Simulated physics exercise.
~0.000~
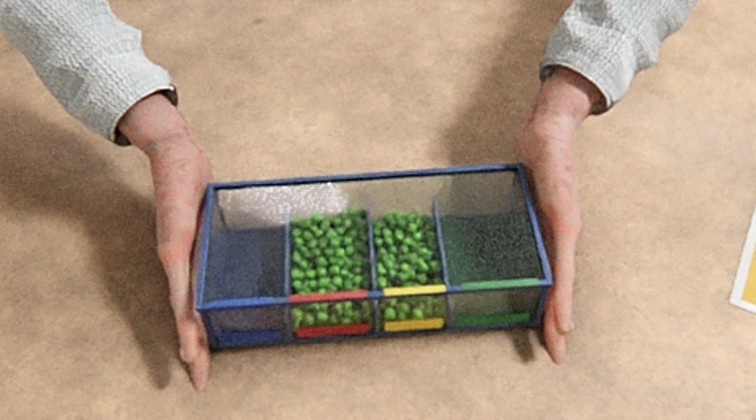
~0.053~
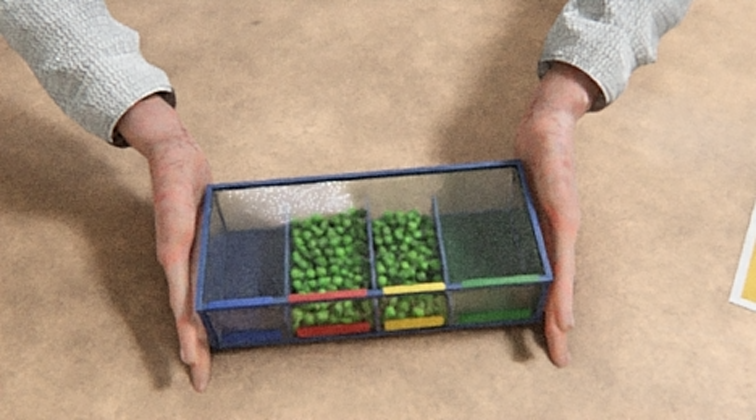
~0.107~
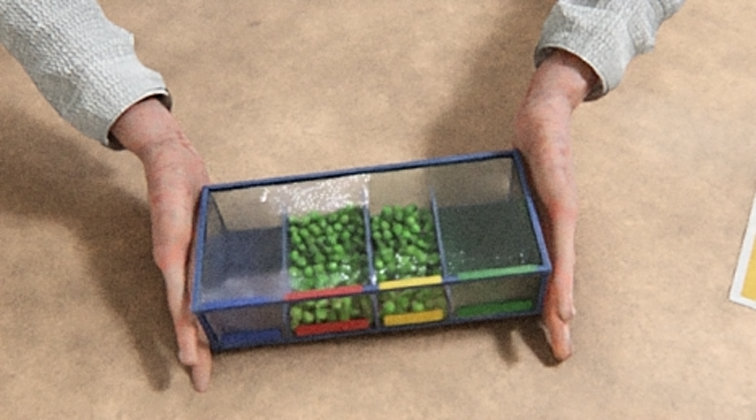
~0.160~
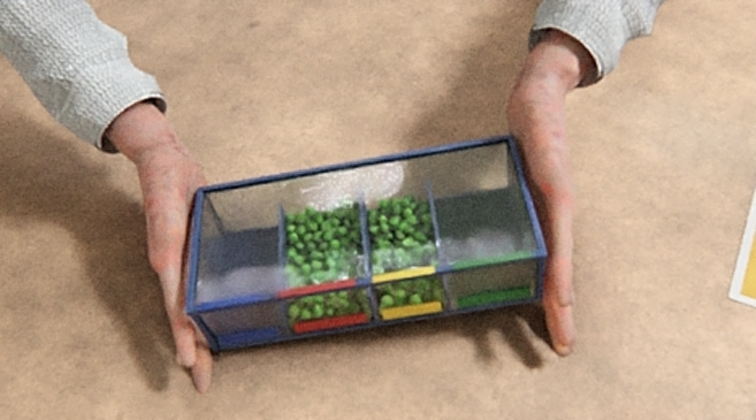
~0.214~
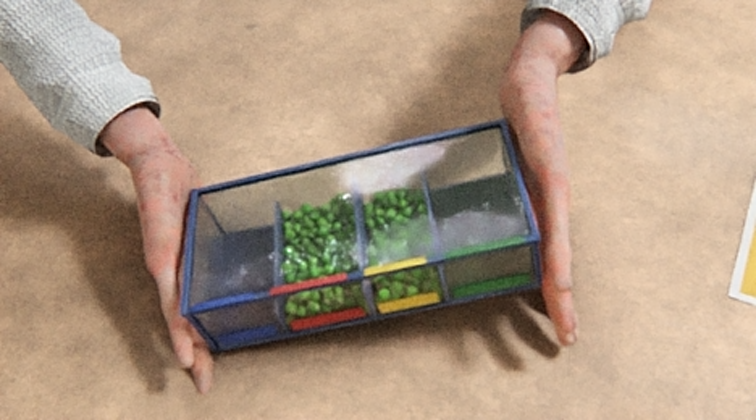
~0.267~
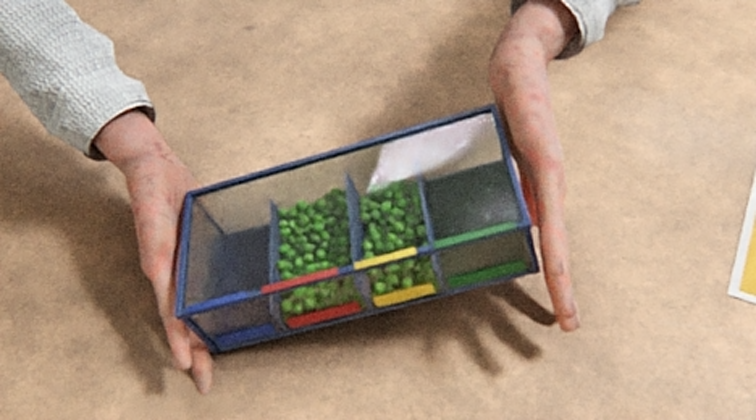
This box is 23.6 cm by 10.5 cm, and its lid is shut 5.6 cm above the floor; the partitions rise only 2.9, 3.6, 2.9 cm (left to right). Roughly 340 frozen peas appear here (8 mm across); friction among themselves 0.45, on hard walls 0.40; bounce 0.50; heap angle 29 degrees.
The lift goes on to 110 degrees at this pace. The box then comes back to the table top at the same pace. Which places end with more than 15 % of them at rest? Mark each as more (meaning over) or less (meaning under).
Red - less; blue - more; green - less; yellow - less.
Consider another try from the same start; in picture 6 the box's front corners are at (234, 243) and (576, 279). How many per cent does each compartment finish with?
In the end red holds 5 %, blue holds 0 %, green holds 95 % and yellow holds 0 %.
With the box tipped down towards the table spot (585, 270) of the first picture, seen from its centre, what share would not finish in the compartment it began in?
Something like 100 in a hundred.
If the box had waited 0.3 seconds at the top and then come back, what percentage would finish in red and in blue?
Then, in per cent: Red 0; blue 100.
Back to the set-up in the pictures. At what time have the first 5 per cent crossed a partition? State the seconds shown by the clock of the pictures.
It comes at roughly 1.10 s.
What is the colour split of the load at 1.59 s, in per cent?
Red 25 %, blue 55 %, green 0 %, yellow 15 %.
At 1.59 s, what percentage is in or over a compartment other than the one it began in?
Estimate: Some 70 %.
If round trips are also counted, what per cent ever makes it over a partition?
Some 100 per cent.
After 1.59 s, tilt 110 degrees; red 25 %, blue 55 %, yellow 15 %.
After 2.47 s, tilt 50 degrees; blue 100 %.
After 3.35 s, tilt 0 degrees; blue 100 %.
At rest (3.7 s), red 0 %, blue 100 %, green 0 %, yellow 0 %.
